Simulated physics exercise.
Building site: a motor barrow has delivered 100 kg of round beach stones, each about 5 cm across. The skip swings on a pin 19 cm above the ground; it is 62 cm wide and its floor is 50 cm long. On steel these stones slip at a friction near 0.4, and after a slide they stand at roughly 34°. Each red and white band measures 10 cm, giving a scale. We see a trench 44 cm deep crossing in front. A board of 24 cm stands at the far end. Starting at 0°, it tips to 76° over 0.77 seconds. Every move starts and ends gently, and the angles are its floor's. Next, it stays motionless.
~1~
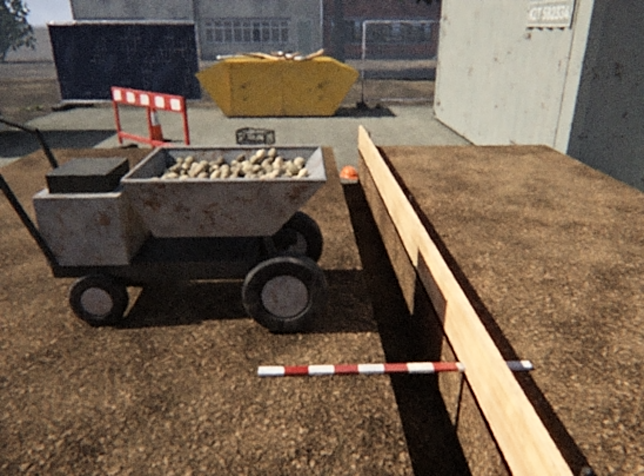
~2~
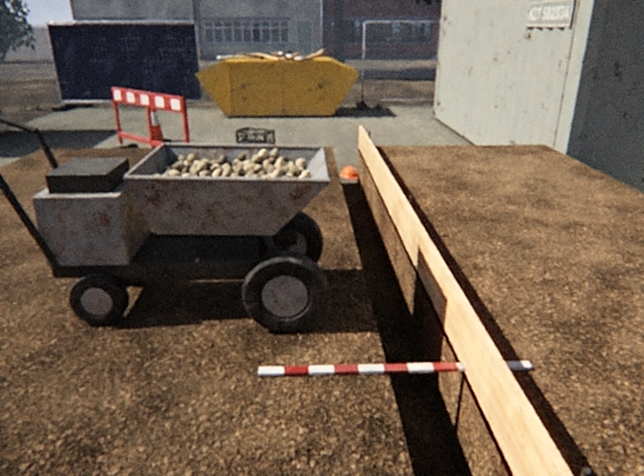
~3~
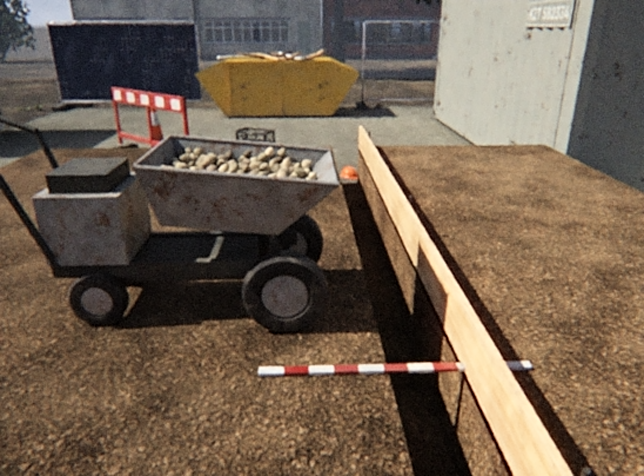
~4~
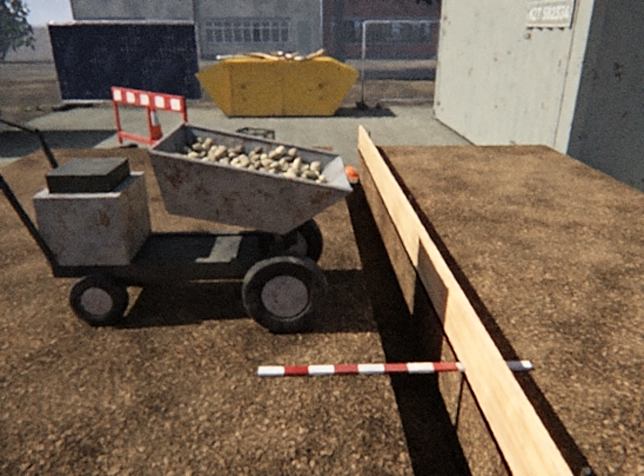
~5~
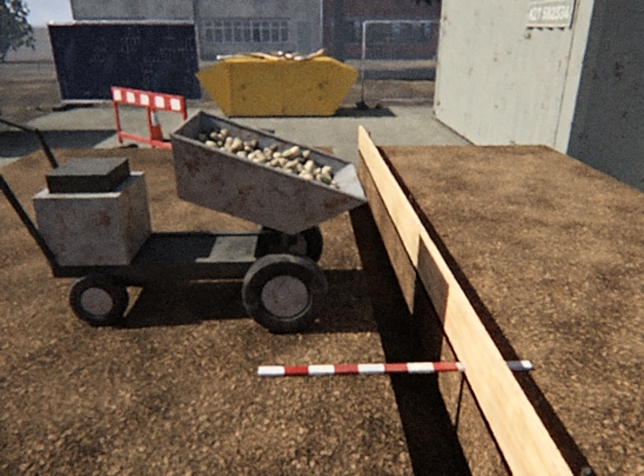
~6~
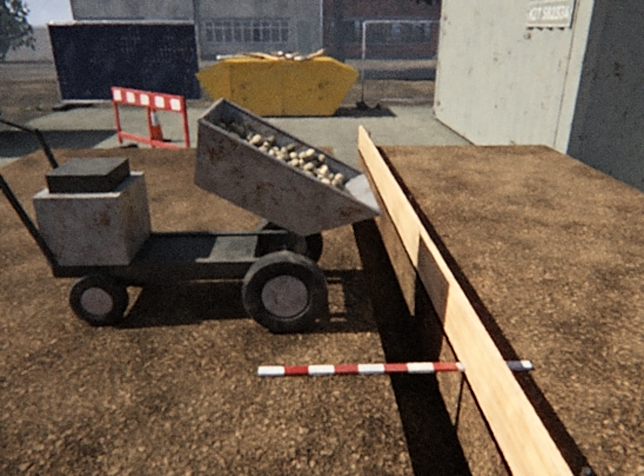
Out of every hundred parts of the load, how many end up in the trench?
Close to 87 in a hundred.
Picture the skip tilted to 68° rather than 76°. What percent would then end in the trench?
Then about 80 per cent.
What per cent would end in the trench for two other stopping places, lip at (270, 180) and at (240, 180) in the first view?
Roughly 100 per cent, then 75 per cent.
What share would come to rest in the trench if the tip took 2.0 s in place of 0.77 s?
Then roughly 95 percent.
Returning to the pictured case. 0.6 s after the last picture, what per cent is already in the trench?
Close to 40 per cent has got there by then.
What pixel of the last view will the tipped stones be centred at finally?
Near (404, 357).
Then, 0.3 s after the last picture the floor is at 64°, 100 % in the skip; the foremost stones are at (397, 240).
Then, 0.6 s after the last picture the floor is at 76°, 57 % in the skip, 38 % in the trench, 5 % past the trench; the foremost stones are at (470, 261).
Then, 0.9 s after the last picture the floor is at 76°, 12 % in the skip, 75 % in the trench, 13 % past the trench; the foremost stones are at (576, 282).
Then, 2.9 s after the last picture the floor is at 76°, 0 % in the skip, 87 % in the trench, 13 % past the trench; the foremost stones are past the picture's edge.
